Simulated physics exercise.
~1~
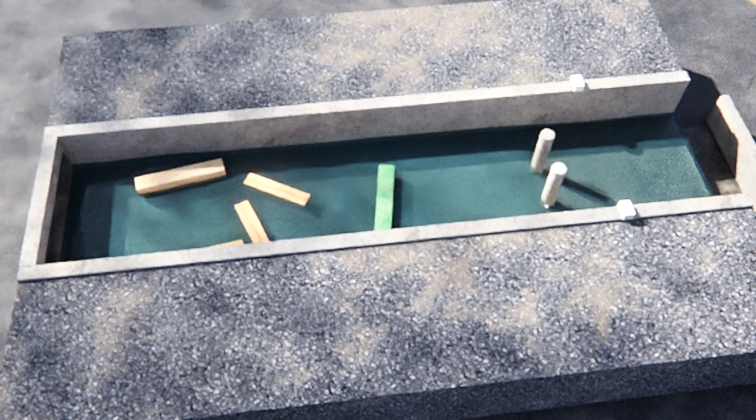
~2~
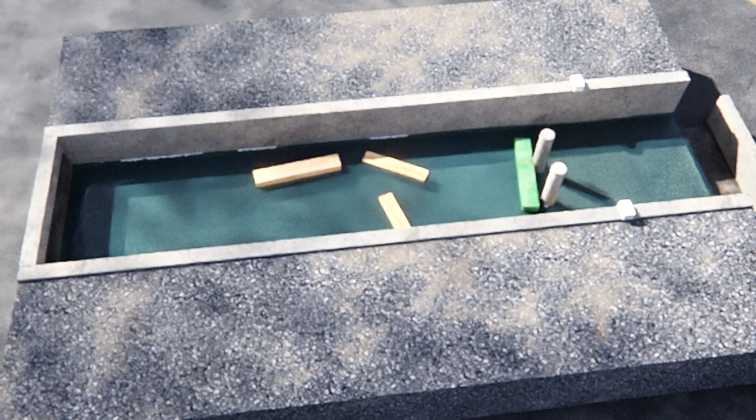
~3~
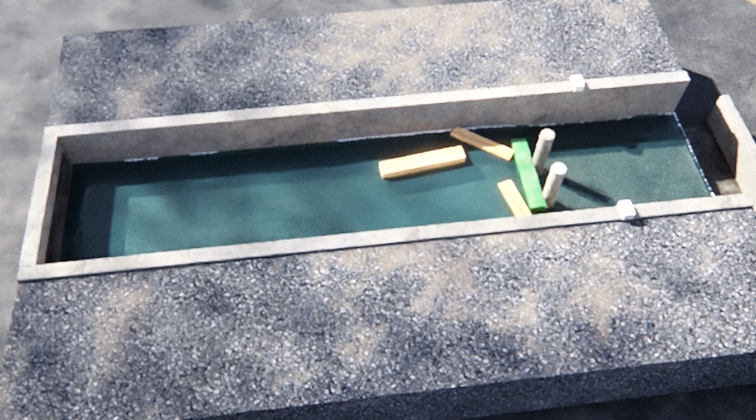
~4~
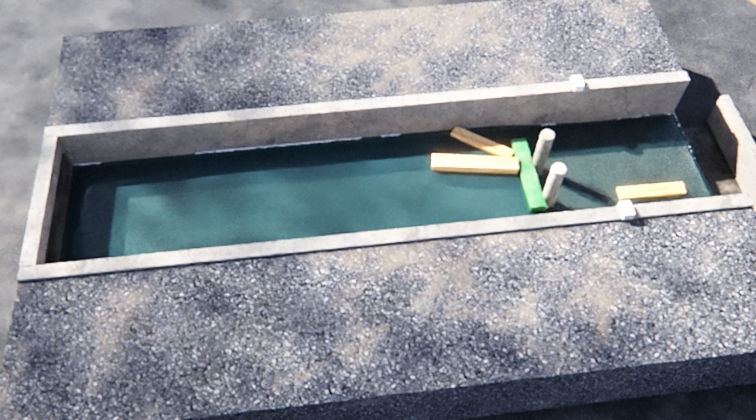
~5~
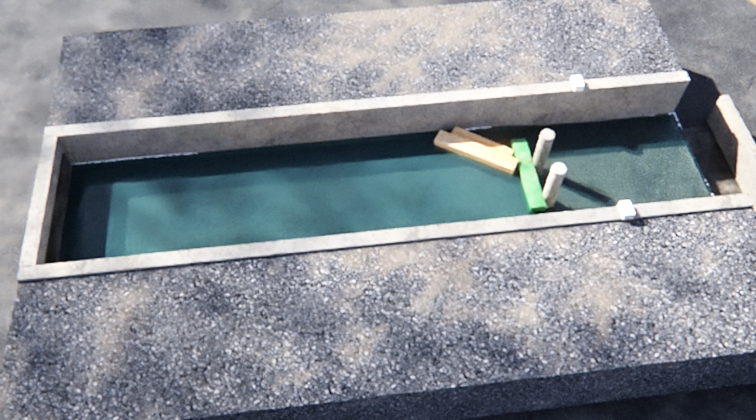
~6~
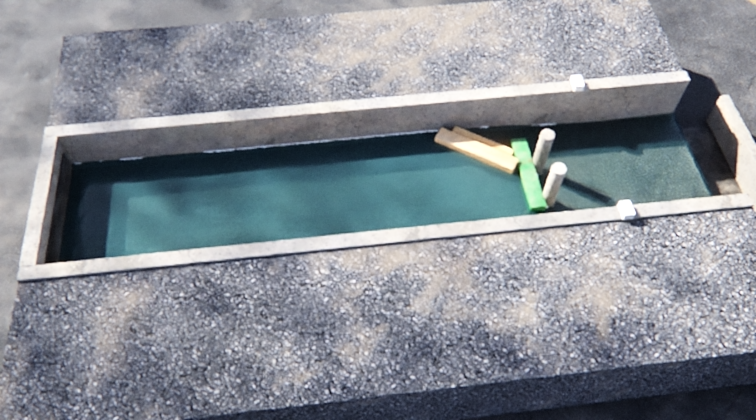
To begin with, a green beam and several pale wooden pieces float in a narrow stone-walled channel, left of two upright white posts. They all drift right, and the green beam comes to rest against the posts, lying across the channel. The wooden pieces close in behind it, and one slips past near the lower wall and carries on toward the right end. That piece then goes out of view, while two others settle together against the upper part of the beam. At the end, the green beam is still held at the posts, short of the white bank marks.
